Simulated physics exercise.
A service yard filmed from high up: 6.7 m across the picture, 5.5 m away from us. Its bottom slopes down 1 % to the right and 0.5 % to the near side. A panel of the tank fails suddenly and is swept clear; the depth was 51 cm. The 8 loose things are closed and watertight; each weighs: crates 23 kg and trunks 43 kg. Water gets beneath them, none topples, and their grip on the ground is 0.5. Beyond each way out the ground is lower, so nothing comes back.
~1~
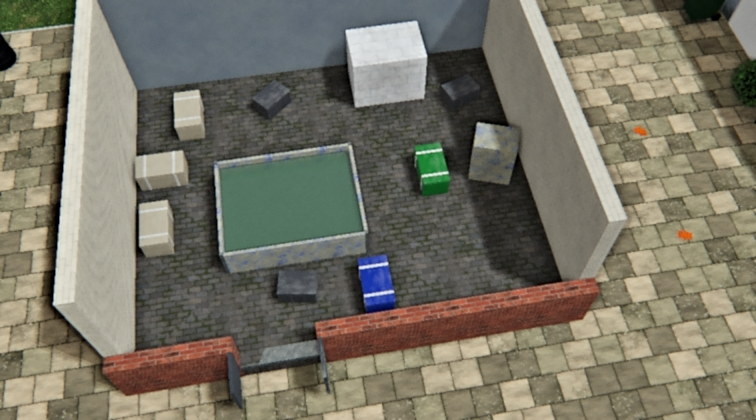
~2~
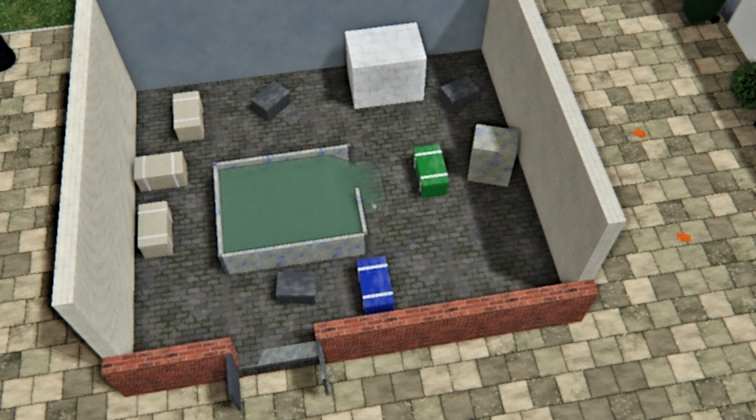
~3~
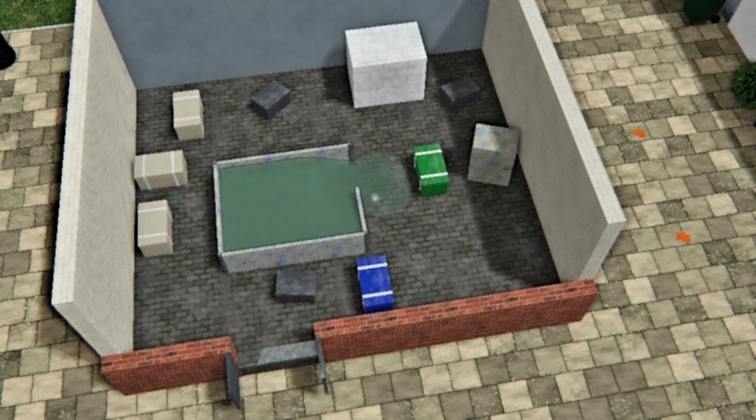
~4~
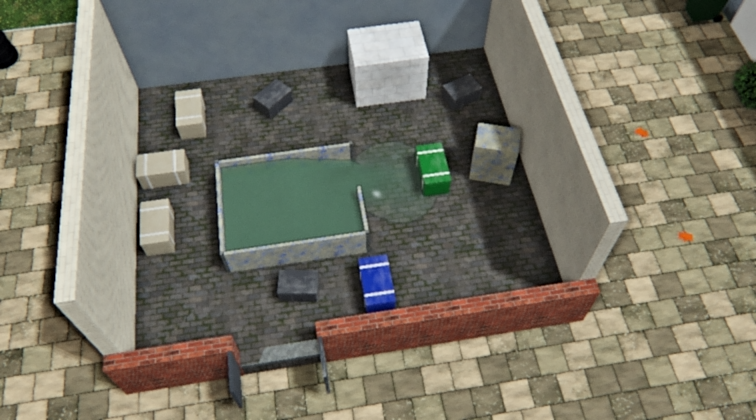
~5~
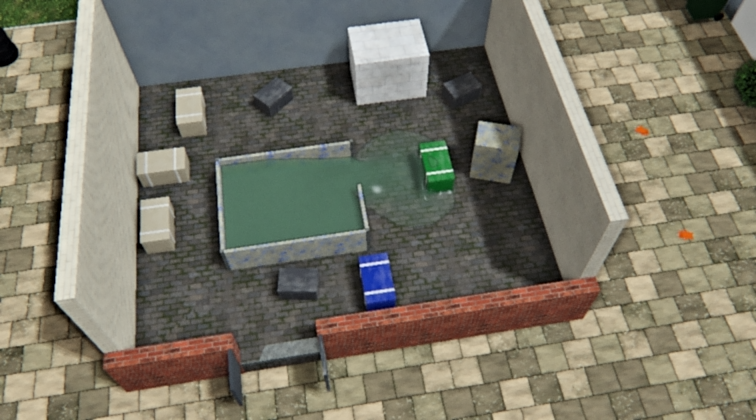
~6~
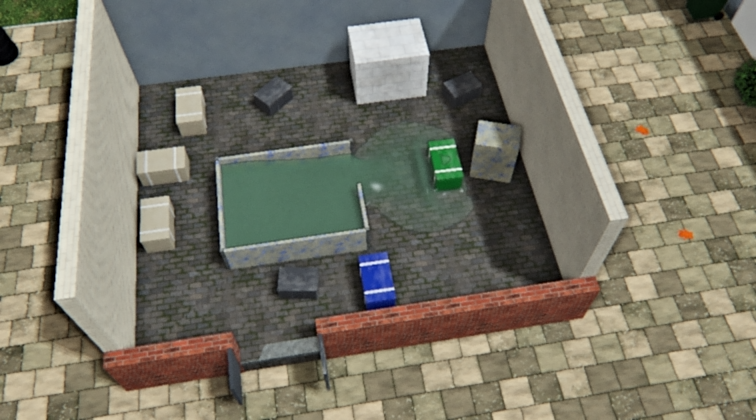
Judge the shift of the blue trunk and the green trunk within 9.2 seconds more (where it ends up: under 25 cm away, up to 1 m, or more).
The blue trunk holds its place, the green trunk is nudged along.
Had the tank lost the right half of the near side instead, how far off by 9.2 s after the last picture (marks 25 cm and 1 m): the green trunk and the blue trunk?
In that case the green trunk barely shifts, the blue trunk gets carried off.
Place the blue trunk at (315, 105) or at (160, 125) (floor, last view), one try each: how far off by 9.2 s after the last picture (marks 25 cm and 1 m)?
In that order: It holds its place; it barely shifts.
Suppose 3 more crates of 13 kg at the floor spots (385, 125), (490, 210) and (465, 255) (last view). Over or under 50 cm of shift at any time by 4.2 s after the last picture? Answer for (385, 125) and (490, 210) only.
In that order: Less, past it.
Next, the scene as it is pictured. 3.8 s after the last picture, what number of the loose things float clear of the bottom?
I count 1.
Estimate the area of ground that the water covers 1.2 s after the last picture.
Some 15 m2.
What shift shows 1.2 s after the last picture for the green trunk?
Roughly 50 cm by then.
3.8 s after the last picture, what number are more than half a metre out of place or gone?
1 of them.
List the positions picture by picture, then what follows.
The first frame shows the blue trunk at (376, 280), on the bottom; the green trunk at (432, 163), on the bottom; 3.7 m2 under water; 0 of 8 have shifted.
The second frame shows the blue trunk at (375, 281) rests on the ground; the green trunk at (431, 164) rests on the ground; water covers 4.2 m2; 0 of 8 have shifted.
The third frame shows the blue trunk at (375, 280), on the bottom; the green trunk at (431, 164), on the bottom; 4.8 m2 under water; 0 of 8 have shifted.
The fourth frame shows the blue trunk at (376, 279) rests on the ground; the green trunk at (433, 163), on the bottom; water covers 5.4 m2; 0 of 8 have shifted.
The fifth frame shows the blue trunk at (377, 277) rests on the ground; the green trunk at (437, 161), on the bottom, 6 cm from its start; water covers 6.1 m2; 1 of 8 have shifted.
The sixth frame shows the blue trunk at (377, 277) rests on the ground; the green trunk at (445, 159), on the bottom, 21 cm from its start; water covers 6.8 m2; 1 of 8 have shifted.
Then, 1.2 s after the last picture the blue trunk is near (377, 277), 0.0 m from its start, aground; the green trunk is near (460, 154), 0.5 m from its start, aground; 0 of 8 are out; 0 afloat.
Then, 3.8 s after the last picture the blue trunk is near (377, 277), 0.0 m from its start, aground; the green trunk is near (458, 153), 0.5 m from its start, aground; 0 of 8 are out; 1 afloat.
Then, 6.2 s after the last picture the blue trunk is near (377, 277), 0.0 m from its start, aground; the green trunk is near (457, 155), 0.4 m from its start, aground; 0 of 8 are out; 1 afloat.
Then, 9.2 s after the last picture the blue trunk is near (377, 277), 0.0 m from its start, aground; the green trunk is near (457, 158), 0.4 m from its start, aground; 0 of 8 are out; 1 afloat.
